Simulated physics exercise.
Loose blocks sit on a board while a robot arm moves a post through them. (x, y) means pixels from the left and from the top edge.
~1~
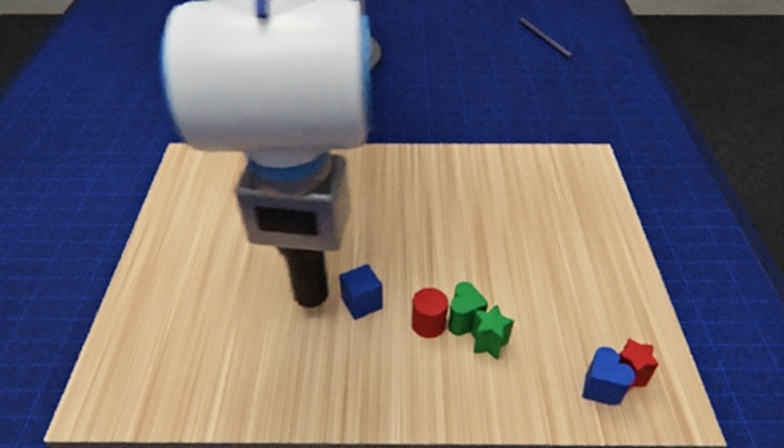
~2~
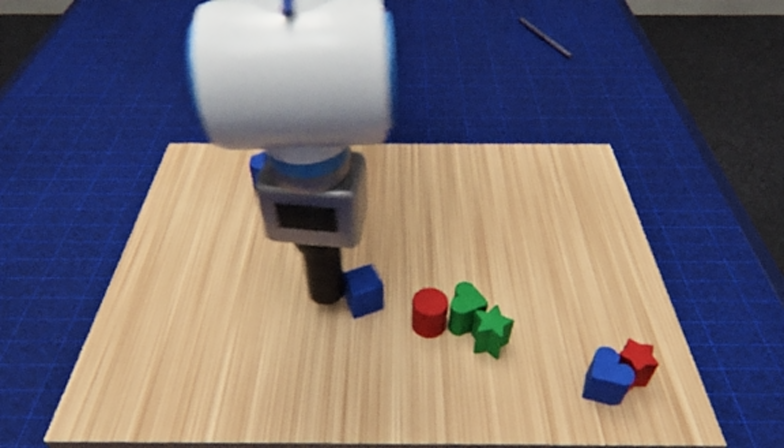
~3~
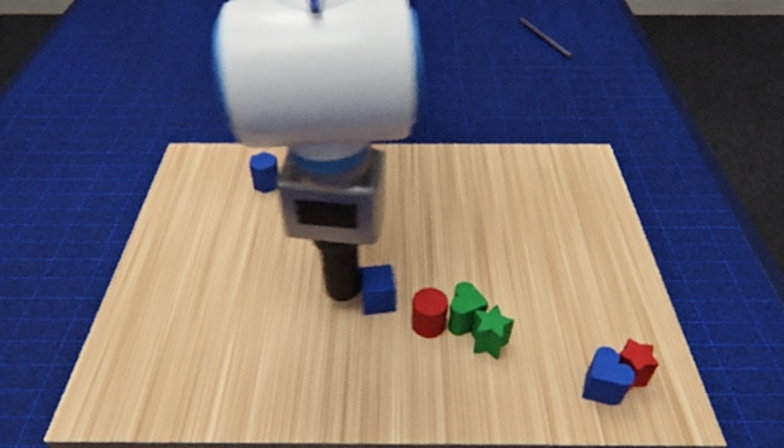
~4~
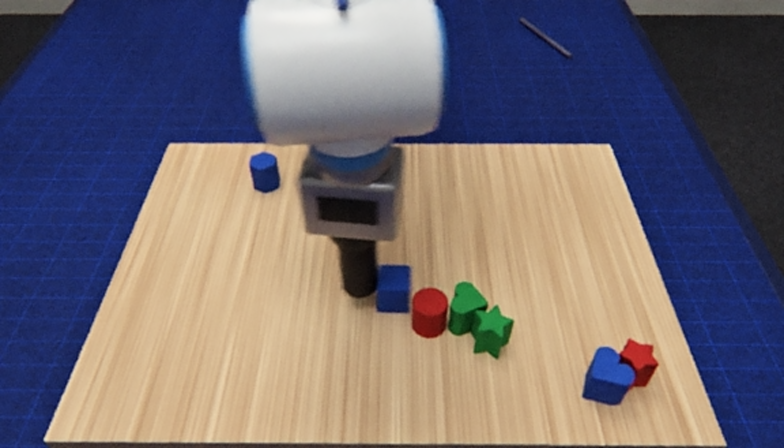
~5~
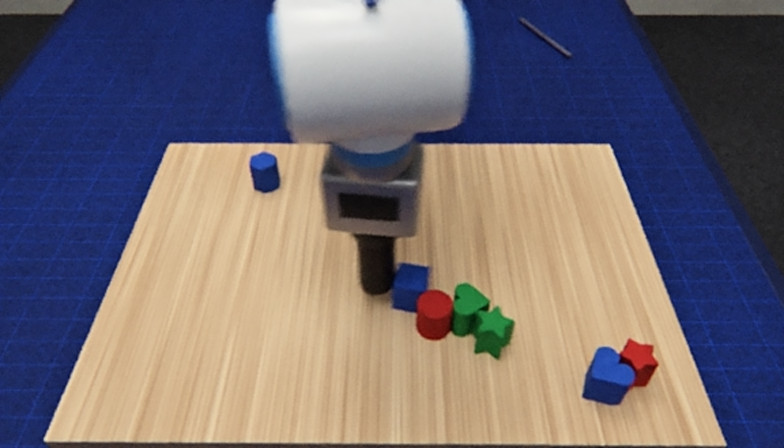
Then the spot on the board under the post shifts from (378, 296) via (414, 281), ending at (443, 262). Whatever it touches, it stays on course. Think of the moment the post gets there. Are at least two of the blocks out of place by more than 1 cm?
I'd say no.
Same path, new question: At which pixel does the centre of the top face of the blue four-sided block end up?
The centre of its top face lies at (448, 273).
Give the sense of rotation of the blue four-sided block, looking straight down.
It twists clockwise.
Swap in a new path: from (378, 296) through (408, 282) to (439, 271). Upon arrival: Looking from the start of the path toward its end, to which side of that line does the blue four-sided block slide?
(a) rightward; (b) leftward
The answer is a.
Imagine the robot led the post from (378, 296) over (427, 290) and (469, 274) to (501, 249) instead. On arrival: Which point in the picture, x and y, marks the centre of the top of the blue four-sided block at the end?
Its top centre lands on (498, 270).
On the path given first. Halfway along, post at (415, 266); blue four-sided block at (444, 273), turned 30° clockwise; red circle at (440, 305); green star-shaped block at (498, 322).
At the end, post at (444, 247); blue four-sided block at (448, 273), turned 35° clockwise; red circle at (440, 305); green heart-shaped block not moved; green star-shaped block at (498, 322).
